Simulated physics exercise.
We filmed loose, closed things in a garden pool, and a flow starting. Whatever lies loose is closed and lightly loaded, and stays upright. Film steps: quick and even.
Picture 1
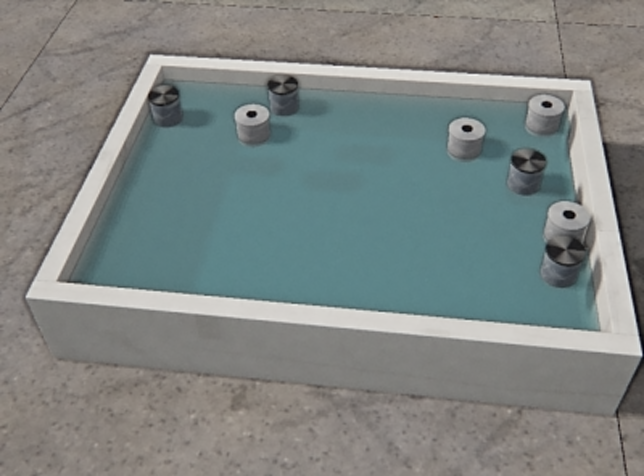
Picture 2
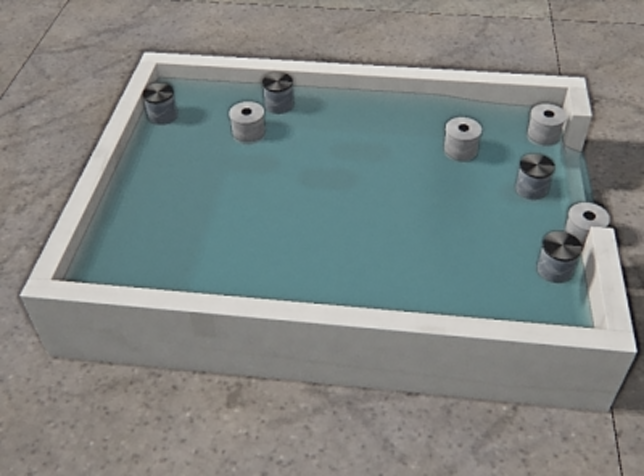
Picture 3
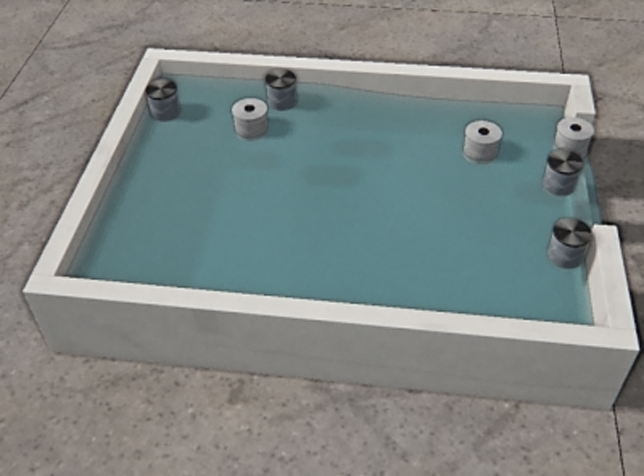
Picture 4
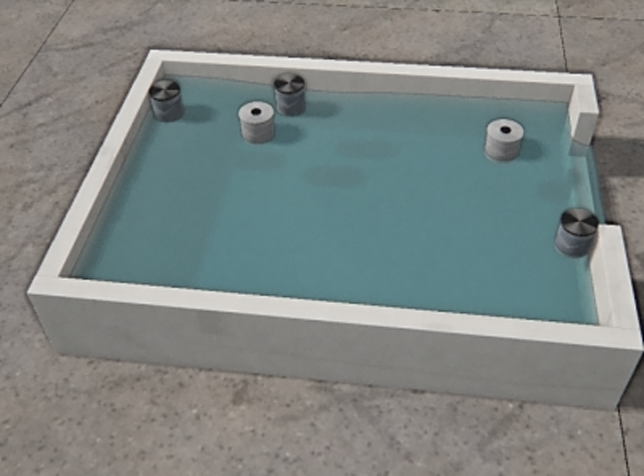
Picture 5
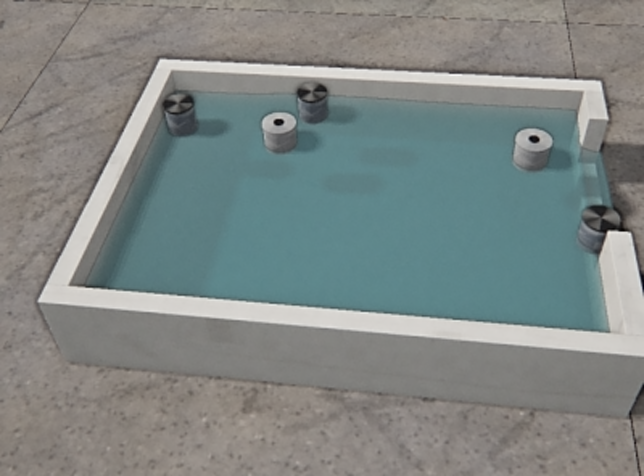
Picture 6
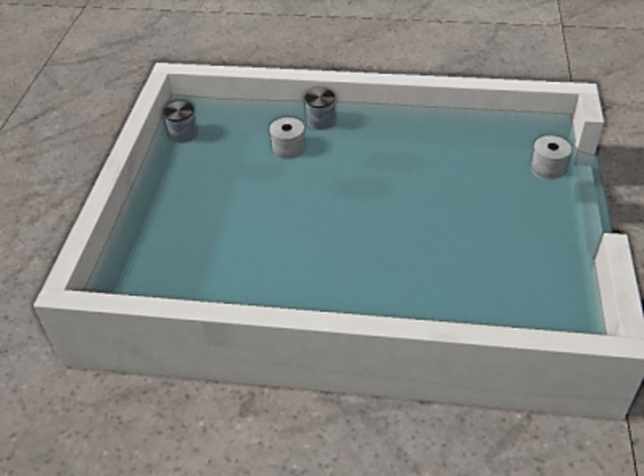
In a pale-walled garden pool, eight small dark and white containers float as a gap opens in the right wall; four nearby pass out through it in turn, while a white one drifts right and the others shift slightly.
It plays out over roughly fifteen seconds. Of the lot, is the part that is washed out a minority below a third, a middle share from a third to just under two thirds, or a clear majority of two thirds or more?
My guess is that a middling share is carried off, one to two thirds.
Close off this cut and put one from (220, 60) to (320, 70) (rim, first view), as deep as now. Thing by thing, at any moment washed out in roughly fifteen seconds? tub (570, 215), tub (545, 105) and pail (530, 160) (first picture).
Per object, as asked: Not flushed / not flushed / not flushed.
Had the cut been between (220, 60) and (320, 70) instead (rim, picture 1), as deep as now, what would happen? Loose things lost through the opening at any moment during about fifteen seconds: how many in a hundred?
My figure is 40 %.
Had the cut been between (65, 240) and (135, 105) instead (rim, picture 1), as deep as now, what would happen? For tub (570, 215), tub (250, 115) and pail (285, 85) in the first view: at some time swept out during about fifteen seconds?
Remains, escapes, escapes.
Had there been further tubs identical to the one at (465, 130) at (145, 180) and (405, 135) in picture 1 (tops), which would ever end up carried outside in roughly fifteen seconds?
Well, the first one ends up trapped, and the second one ends up flushed out.
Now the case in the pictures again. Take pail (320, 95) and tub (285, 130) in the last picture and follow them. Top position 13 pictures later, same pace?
Look for them around (373, 111) and (330, 140).
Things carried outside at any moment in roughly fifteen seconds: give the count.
The figure is 5.
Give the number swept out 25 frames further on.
The number comes out at 5.
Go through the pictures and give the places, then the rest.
The first frame shows a tub at (467, 129) floats; a pail at (283, 84), afloat; 0 of 8 have shifted.
The second frame shows a tub at (464, 129) floats; a pail at (278, 81) floats; 3 of 8 have shifted.
The third frame shows a tub at (484, 132), afloat, close to its start; a pail at (281, 78), afloat; 5 of 8 have shifted.
The fourth frame shows a tub at (506, 131), afloat, close to its start; a pail at (289, 83), afloat, close to its start; 5 of 8 have shifted.
The fifth frame shows a tub at (534, 140) floats, a stride from its start; a pail at (312, 92), afloat, close to its start; 7 of 8 have shifted.
The sixth frame shows a tub at (553, 147), afloat, a stride from its start; a pail at (320, 97) floats, close to its start; 7 of 8 have shifted.
A moment on, 5 of 8 are out; 3 afloat.
Next, 5 of 8 are out; 3 afloat.
Later, 5 of 8 are out; 3 afloat.
In the end, 5 of 8 are out; 3 afloat.
